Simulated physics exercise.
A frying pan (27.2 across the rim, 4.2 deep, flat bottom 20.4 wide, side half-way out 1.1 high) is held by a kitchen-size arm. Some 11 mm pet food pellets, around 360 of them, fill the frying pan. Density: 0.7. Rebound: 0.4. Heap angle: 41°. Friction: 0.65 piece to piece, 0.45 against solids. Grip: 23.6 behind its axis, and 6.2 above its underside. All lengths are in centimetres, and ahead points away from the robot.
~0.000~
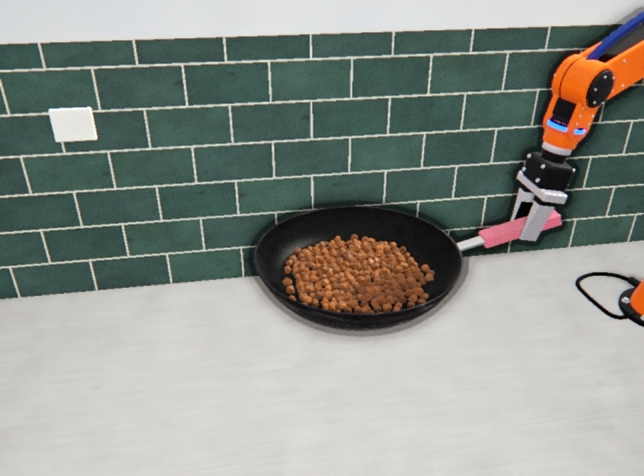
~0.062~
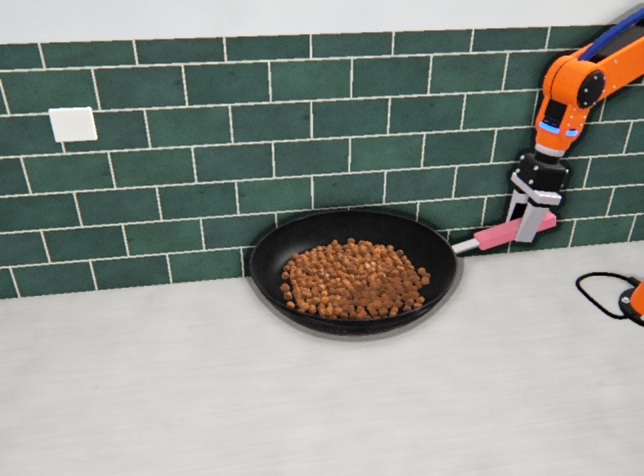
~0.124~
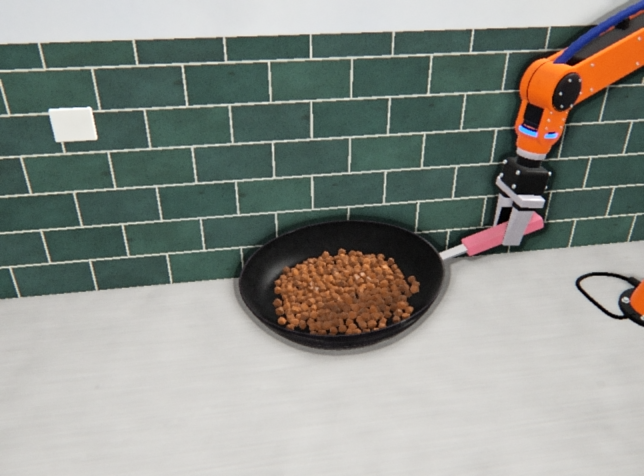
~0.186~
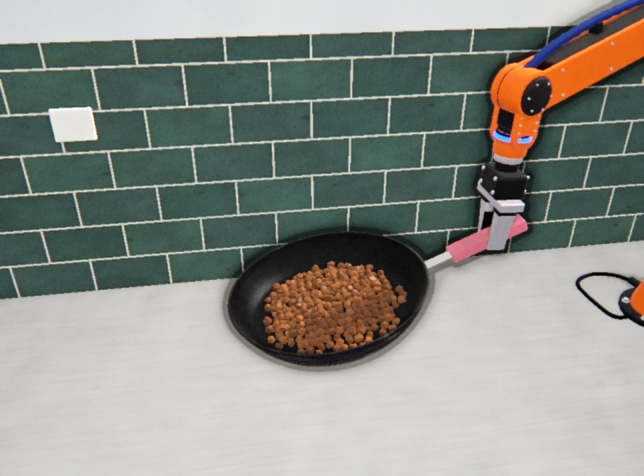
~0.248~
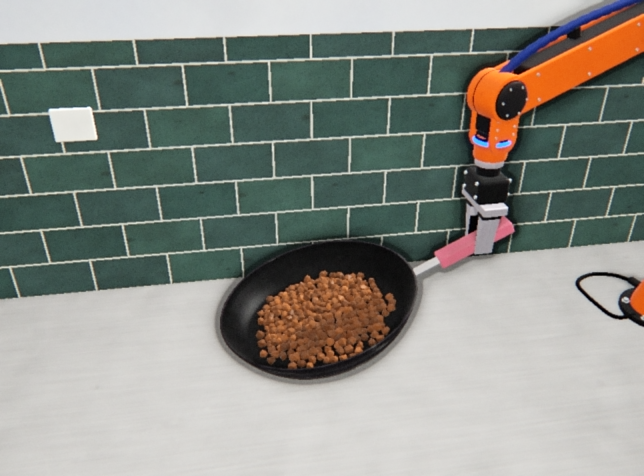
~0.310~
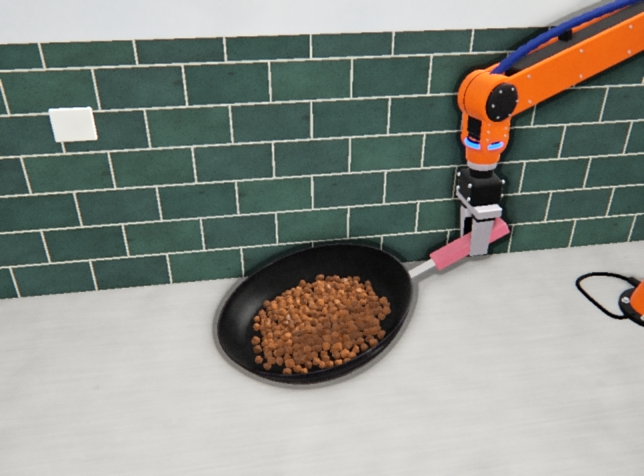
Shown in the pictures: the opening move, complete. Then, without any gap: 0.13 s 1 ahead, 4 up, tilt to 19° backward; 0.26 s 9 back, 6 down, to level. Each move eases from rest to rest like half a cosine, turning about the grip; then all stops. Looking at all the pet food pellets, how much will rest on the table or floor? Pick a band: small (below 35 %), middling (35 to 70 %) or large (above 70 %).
Large, above 70 %.
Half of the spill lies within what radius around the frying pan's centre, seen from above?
It works out to near 32 cm.
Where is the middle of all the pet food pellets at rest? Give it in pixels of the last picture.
Centre at rest, last frame: Approx. (158, 427) px.
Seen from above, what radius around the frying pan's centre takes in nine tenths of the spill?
Distance from centre: Approx. 45 cm.
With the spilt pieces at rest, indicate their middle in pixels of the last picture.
I'd place it close to (158, 427).
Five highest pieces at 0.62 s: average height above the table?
66 cm, roughly.
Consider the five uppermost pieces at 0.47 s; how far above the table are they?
Roughly 48 cm above the table.
By 0.47 s, tilted 19° backward, highest piece 48 above the table; 322 in the frying pan, 43 in flight or on a rim.
By 0.62 s, tilted 4° backward, highest piece 66 above the table; 365 in flight or on a rim.
By 0.90 s, level, highest piece 39 above the table; 146 on the table or floor, 6 in the frying pan, 213 in flight or on a rim.
By 1.95 s, level, highest piece 21 above the table; 359 on the table or floor, 6 in the frying pan.
Final count, 359 on the table or floor, 6 in the frying pan. That is 98 % on the table or floor.
